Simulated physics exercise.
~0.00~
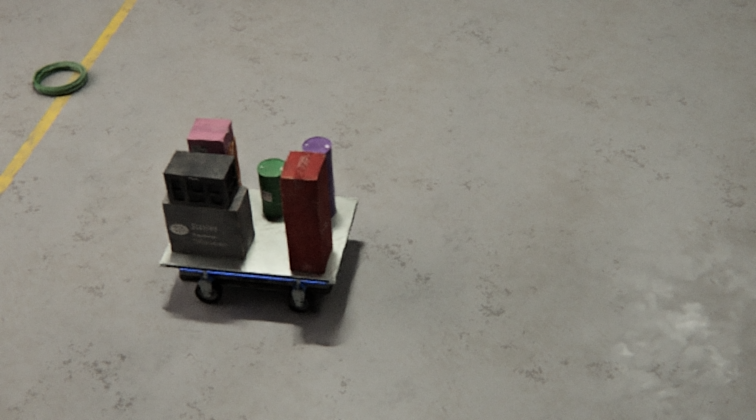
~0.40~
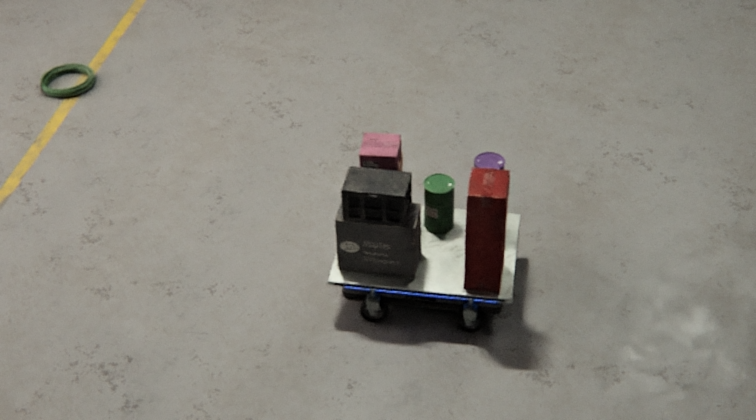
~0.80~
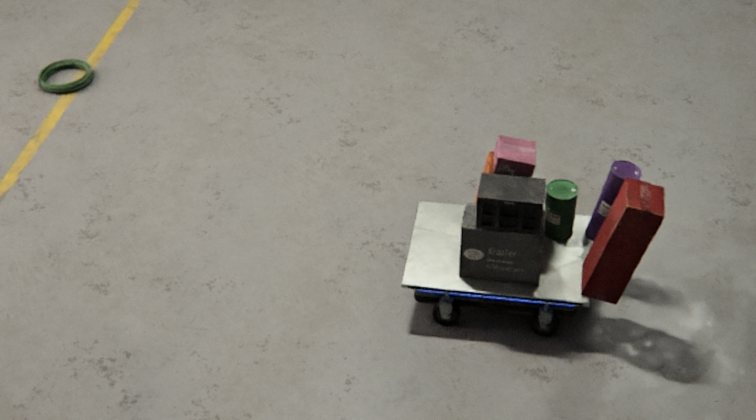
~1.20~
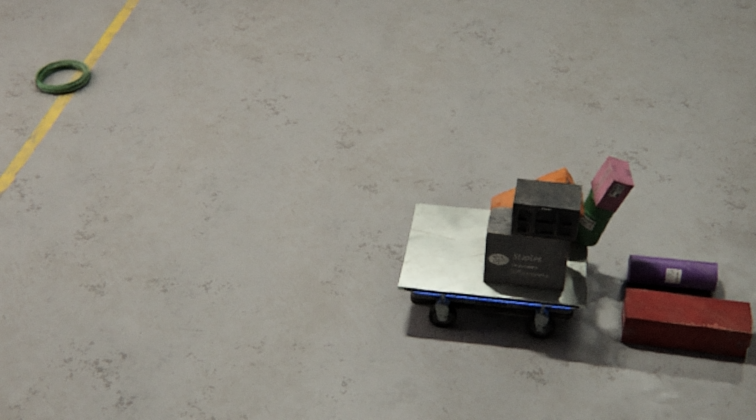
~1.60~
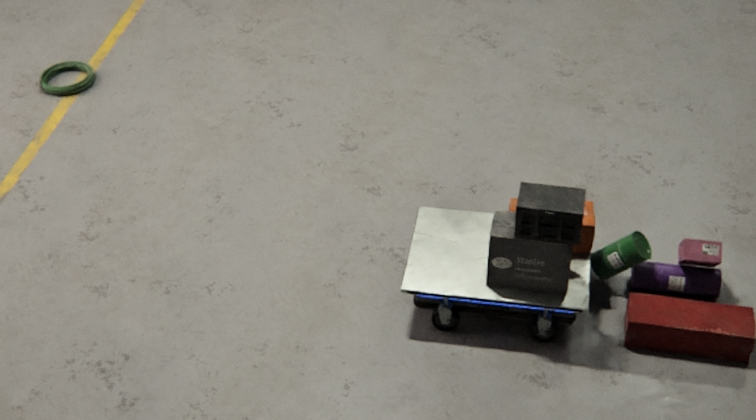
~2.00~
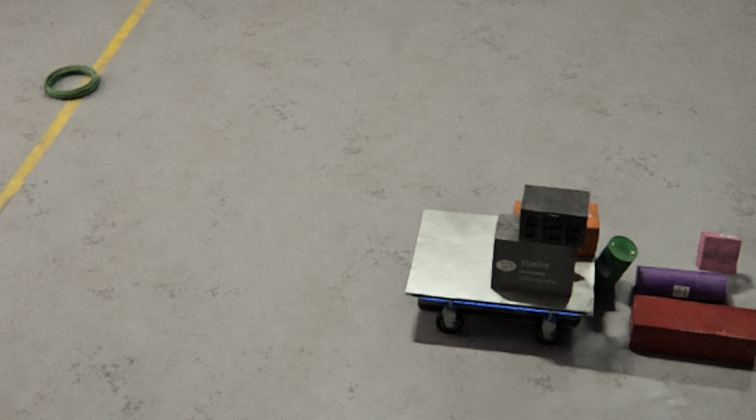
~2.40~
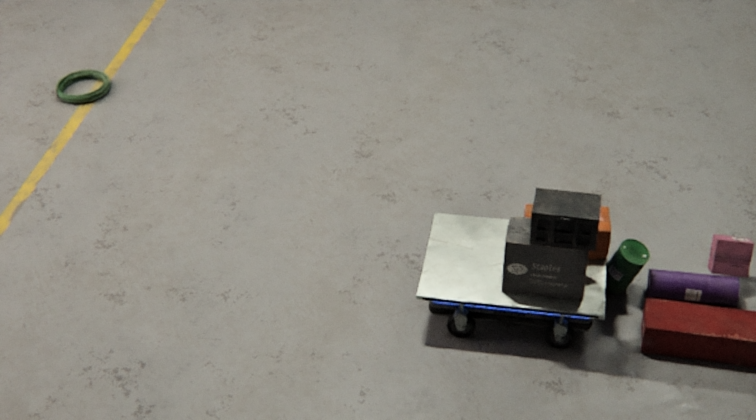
On a scuffed grey concrete floor marked by a yellow line, with a green ring lying at the upper left, a flat cart carries an upright load of boxes and canisters to the right. The cart comes to a halt, and the tall red box and purple canister tip off its right edge, landing on their sides. The orange box topples on the deck as the pink parcel and green canister tumble off after them. The pink parcel rolls over beside the purple canister, while the green canister comes to rest leaning near the deck's edge. The grey box and black crate, having slid rightward, remain aboard with the fallen orange box behind them.
